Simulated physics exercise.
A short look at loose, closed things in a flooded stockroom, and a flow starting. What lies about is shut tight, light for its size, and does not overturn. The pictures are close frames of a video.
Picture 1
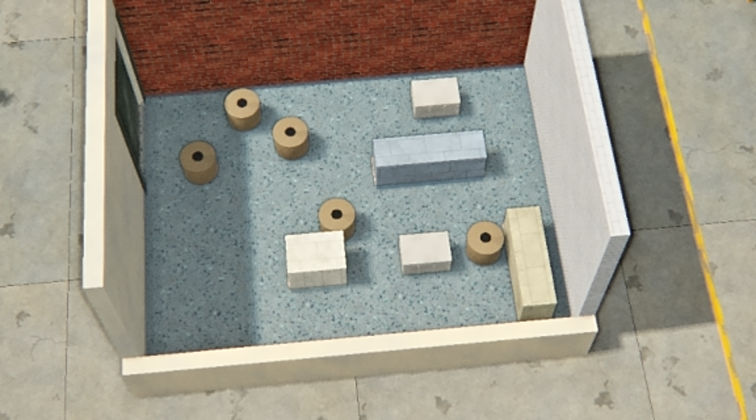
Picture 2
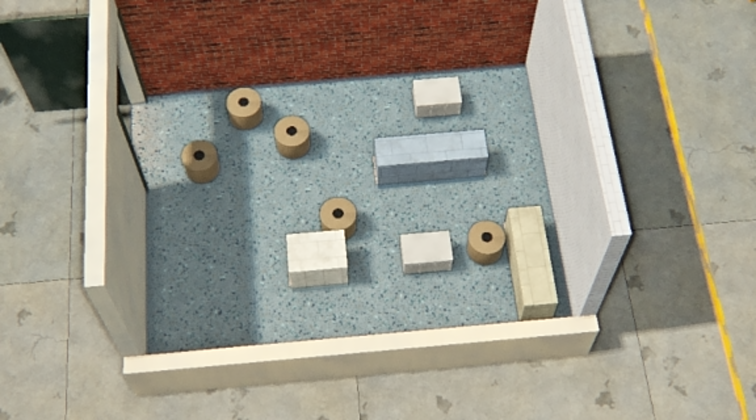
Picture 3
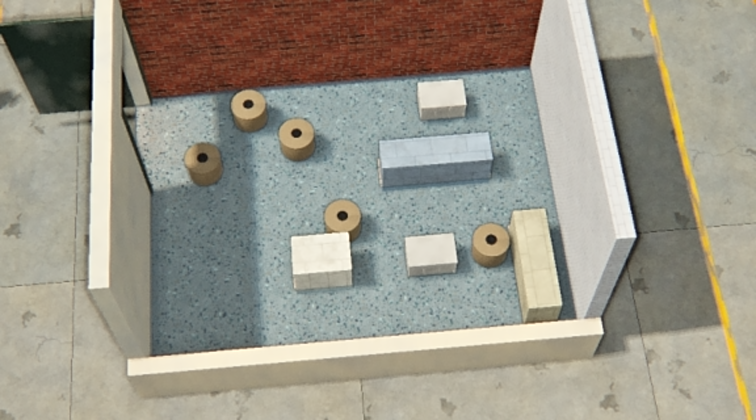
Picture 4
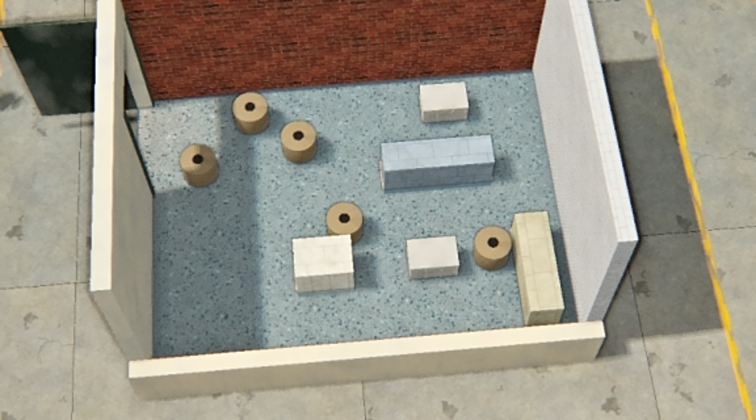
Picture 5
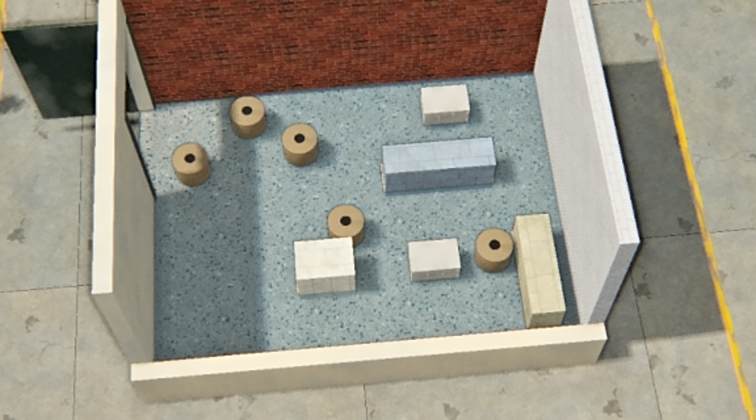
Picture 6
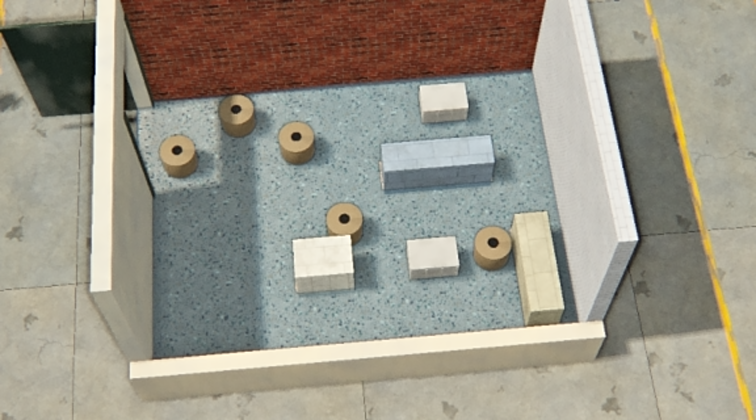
In a roofless room with cream and white walls and a red brick back wall, seen from high above, a speckled blue-grey surface spreads between the sides. Tan round tubs with dark centres sit at upper left and lower down, among white boxes, a long pale-blue block and a cream one at right. A dark panel swings outward at left, then the two leftmost tubs drift slightly left as the view shifts faintly.
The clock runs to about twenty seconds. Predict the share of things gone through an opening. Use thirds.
It is between one and two thirds.
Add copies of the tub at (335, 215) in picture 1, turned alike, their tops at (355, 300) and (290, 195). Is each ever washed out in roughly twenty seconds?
In that order: Still in, out.
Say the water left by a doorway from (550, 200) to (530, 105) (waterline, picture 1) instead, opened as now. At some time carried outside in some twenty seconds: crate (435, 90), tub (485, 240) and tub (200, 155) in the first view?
One after the other: Carried outside, gone, left behind.
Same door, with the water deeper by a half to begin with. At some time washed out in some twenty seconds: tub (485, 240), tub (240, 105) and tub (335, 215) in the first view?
As listed: No, gone, gone.
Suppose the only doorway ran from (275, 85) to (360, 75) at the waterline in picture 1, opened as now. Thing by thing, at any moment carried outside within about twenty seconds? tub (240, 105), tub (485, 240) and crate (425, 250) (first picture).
In that order: Gone, no, left behind.
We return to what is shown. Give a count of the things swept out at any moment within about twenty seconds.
4 of them.
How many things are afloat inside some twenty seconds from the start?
That makes 3.
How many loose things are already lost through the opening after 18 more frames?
The number is 3.
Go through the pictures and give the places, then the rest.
In the first frame, a tub at (198, 157) floats; a tub at (242, 103), afloat; 0 of 7 have shifted.
In the second frame, a tub at (199, 156), afloat; a tub at (244, 102), afloat; 0 of 7 have shifted.
In the third frame, a tub at (202, 158), afloat; a tub at (248, 104), afloat; 0 of 7 have shifted.
In the fourth frame, a tub at (198, 159), afloat, close to its start; a tub at (250, 107), afloat; 1 of 7 have shifted.
In the fifth frame, a tub at (190, 159) floats, close to its start; a tub at (247, 111) floats, close to its start; 2 of 7 have shifted.
In the sixth frame, a tub at (177, 151), afloat, a stride from its start; a tub at (236, 110) floats, close to its start; 2 of 7 have shifted.
A moment on, 1 of 7 are out; 6 afloat.
Next, 3 of 7 are out; 4 afloat.
Later, 3 of 7 are out; 4 afloat.
In the end, 4 of 7 are out; 3 afloat.
